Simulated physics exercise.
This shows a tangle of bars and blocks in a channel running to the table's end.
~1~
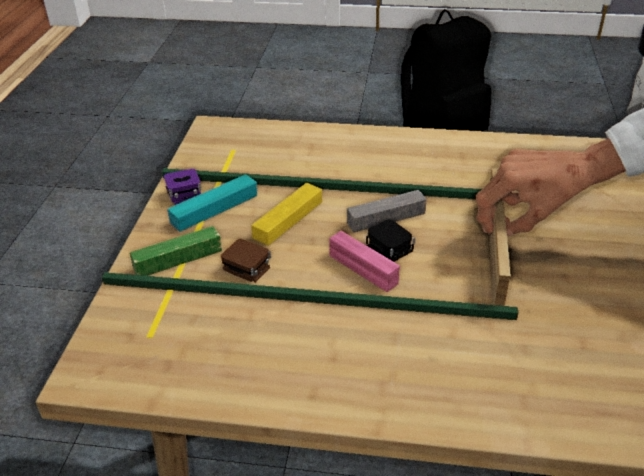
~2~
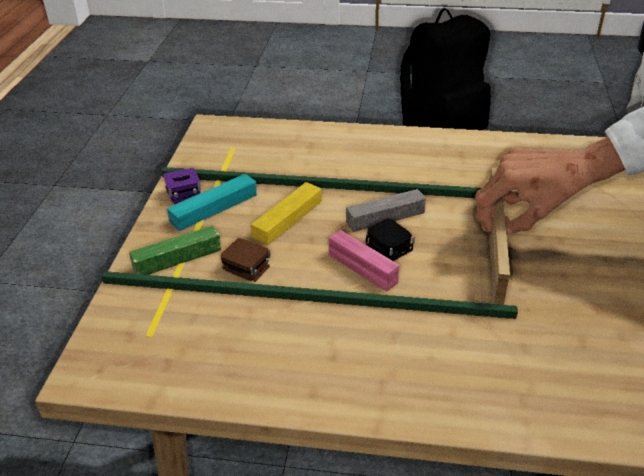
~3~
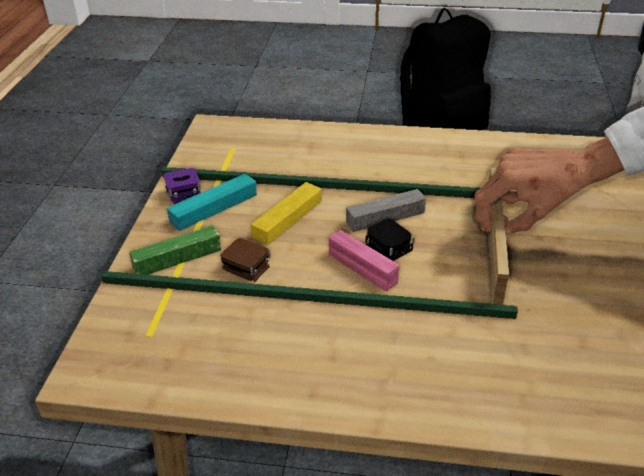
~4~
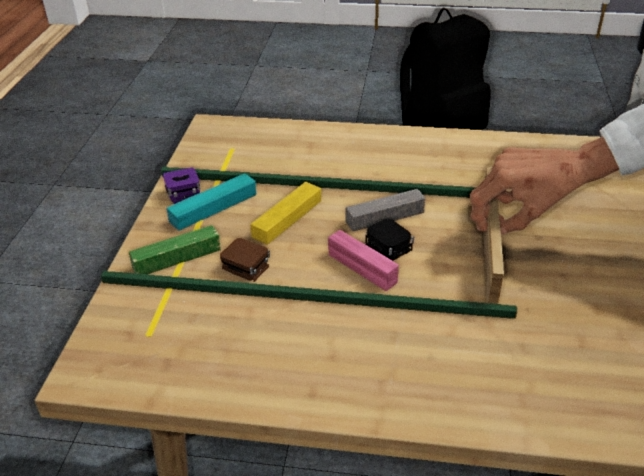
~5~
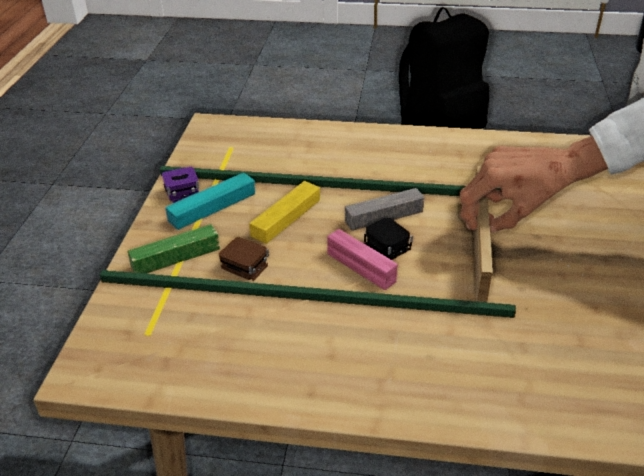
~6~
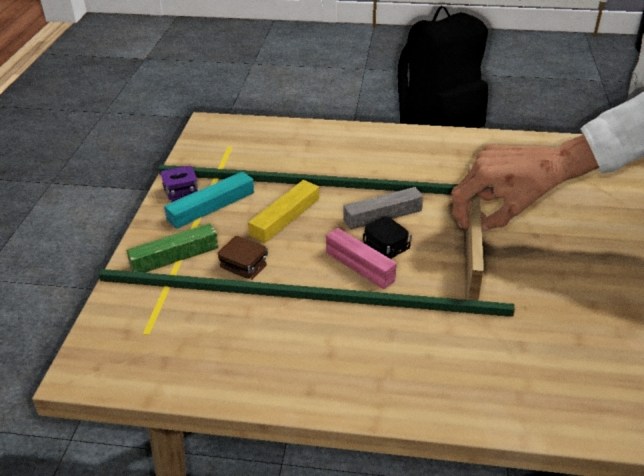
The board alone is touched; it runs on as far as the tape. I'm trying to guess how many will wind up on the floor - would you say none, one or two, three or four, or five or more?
The number going over the edge will be three or at most four.
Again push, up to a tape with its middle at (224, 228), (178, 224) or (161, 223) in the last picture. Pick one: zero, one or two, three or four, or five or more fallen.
Going tape by tape, I get not one, then 3 or 4, then 5 or more.
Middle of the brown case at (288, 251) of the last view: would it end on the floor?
As for the brown case, it keeps its place.
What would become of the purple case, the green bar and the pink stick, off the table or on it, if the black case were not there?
The purple case: Drops. The green bar: Remains. The pink stick: Remains.
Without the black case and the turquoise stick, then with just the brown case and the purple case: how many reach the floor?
0 for the first case, 2 for the second.
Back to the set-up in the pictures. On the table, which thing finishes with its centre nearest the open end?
The yellow bar is the one.
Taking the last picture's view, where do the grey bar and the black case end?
The grey bar ends up near (170, 200), and the black case near (171, 220).
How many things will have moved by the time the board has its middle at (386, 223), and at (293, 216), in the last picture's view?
I get 3 at the one place and 5 at the other.
A little later, none off yet; purple case at rest near (180, 184); green bar at rest near (173, 249); turquoise stick at rest near (211, 199).
Next, none off yet; purple case shifted about its own width near (163, 180); green bar shifted a little near (137, 248); turquoise stick shifted a little near (171, 192).
When it is over, the number that fall off is three or four; down, turquoise stick, green bar and purple case.
